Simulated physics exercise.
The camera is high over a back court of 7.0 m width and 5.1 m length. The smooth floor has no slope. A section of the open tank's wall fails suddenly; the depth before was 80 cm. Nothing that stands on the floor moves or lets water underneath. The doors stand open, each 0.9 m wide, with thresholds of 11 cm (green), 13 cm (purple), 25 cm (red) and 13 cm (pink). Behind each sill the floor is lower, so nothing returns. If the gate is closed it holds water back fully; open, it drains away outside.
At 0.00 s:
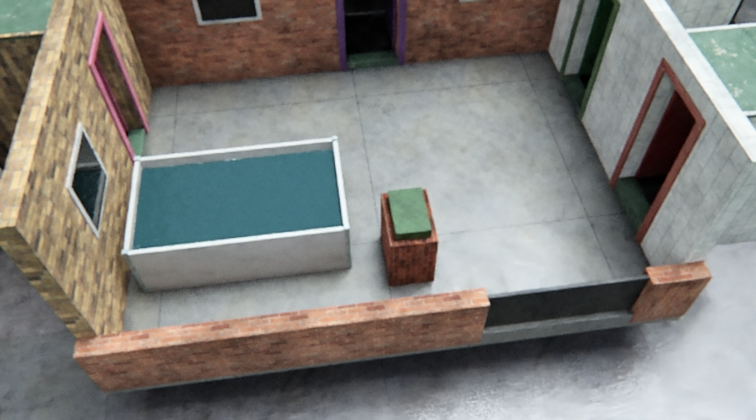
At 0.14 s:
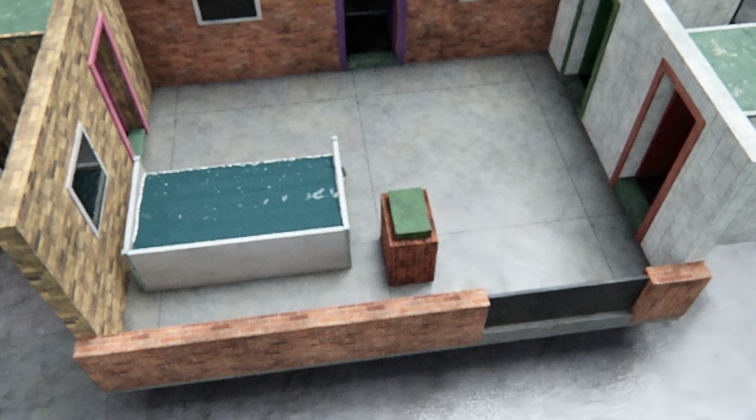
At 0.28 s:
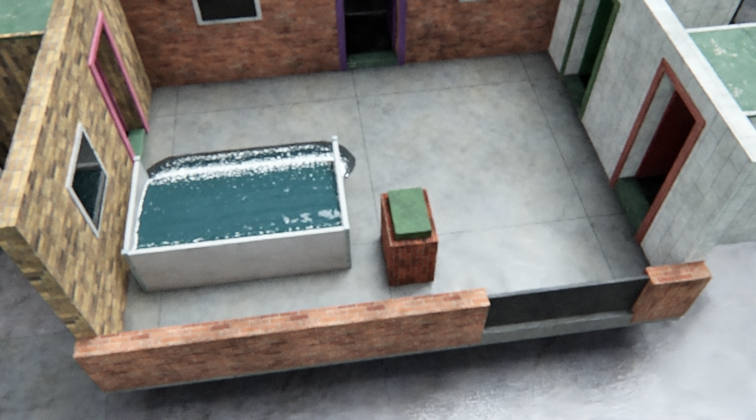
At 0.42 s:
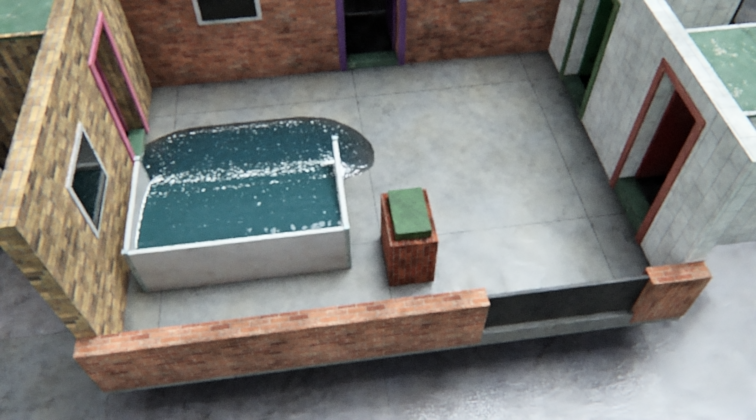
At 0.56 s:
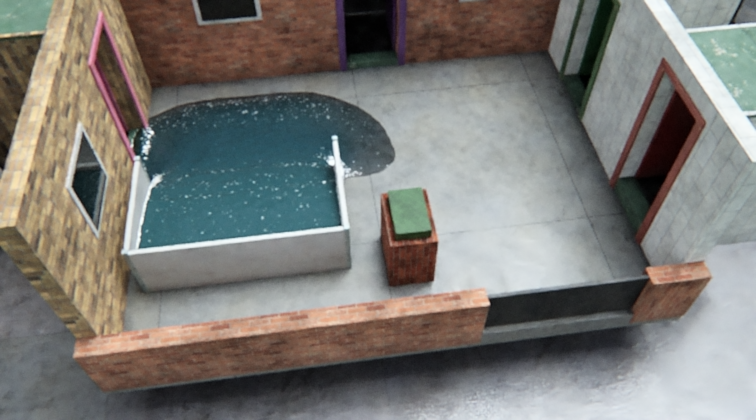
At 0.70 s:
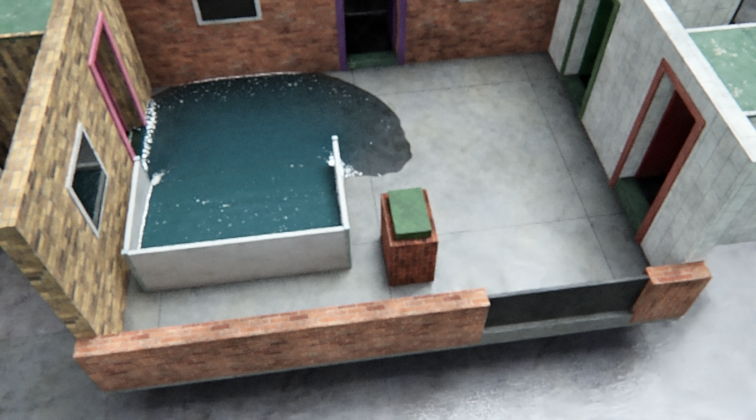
Dark teal water in an open, white-walled tank churns and pours out over its far side, then spreads in a widening, rounded sheet across the gray floor of a brick-walled court, reaching along the left wall by the pink-framed door.
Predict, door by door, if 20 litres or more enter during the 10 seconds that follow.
Door by door: At the green door it passes the limit; at the purple door it goes over the limit; at the red door it does not reach the limit; at the pink door it passes the limit.
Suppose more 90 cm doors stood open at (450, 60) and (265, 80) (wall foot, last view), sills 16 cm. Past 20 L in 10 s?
In turn: Not over, over.
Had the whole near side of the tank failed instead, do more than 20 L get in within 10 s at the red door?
Then: Red under.
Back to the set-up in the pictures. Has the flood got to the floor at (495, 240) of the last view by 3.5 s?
It is dry.
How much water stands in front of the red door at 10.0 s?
Roughly 9.5 cm deep.
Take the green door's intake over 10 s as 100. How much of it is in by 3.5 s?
Some 20 per cent by then.
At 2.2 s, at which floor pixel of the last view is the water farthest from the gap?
Around (532, 53).
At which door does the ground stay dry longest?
The red one.
After 1.4 s water covers 35 % of the floor and is deepest (59 cm) near (152, 97); green door not reached, purple door 22 cm at the sill, 4 L in, red door not reached, pink door 20 cm at the sill, 9 L in.
After 2.2 s water covers 40 % of the floor and is deepest (43 cm) near (173, 95); green door not reached, purple door 20 cm at the sill, 31 L in, red door not reached, pink door 28 cm at the sill, 30 L in.
After 3.5 s water covers 60 % of the floor and is deepest (28 cm) near (541, 53); green door 23 cm at the sill, 25 L in, purple door 14 cm at the sill, 48 L in, red door not reached, pink door 20 cm at the sill, 112 L in.
After 6.0 s water covers 90 % of the floor and is deepest (26 cm) near (653, 295); green door 15 cm at the sill, 116 L in, purple door 6 cm at the sill, 50 L in, red door 11 cm at the sill, 0 L in, pink door 7 cm at the sill, 127 L in.
After 10.0 s water covers 95 % of the floor and is deepest (20 cm) near (141, 309); green door 10 cm at the sill, 125 L in, purple door 7 cm at the sill, 50 L in, red door 10 cm at the sill, 0 L in, pink door 10 cm at the sill, 127 L in.
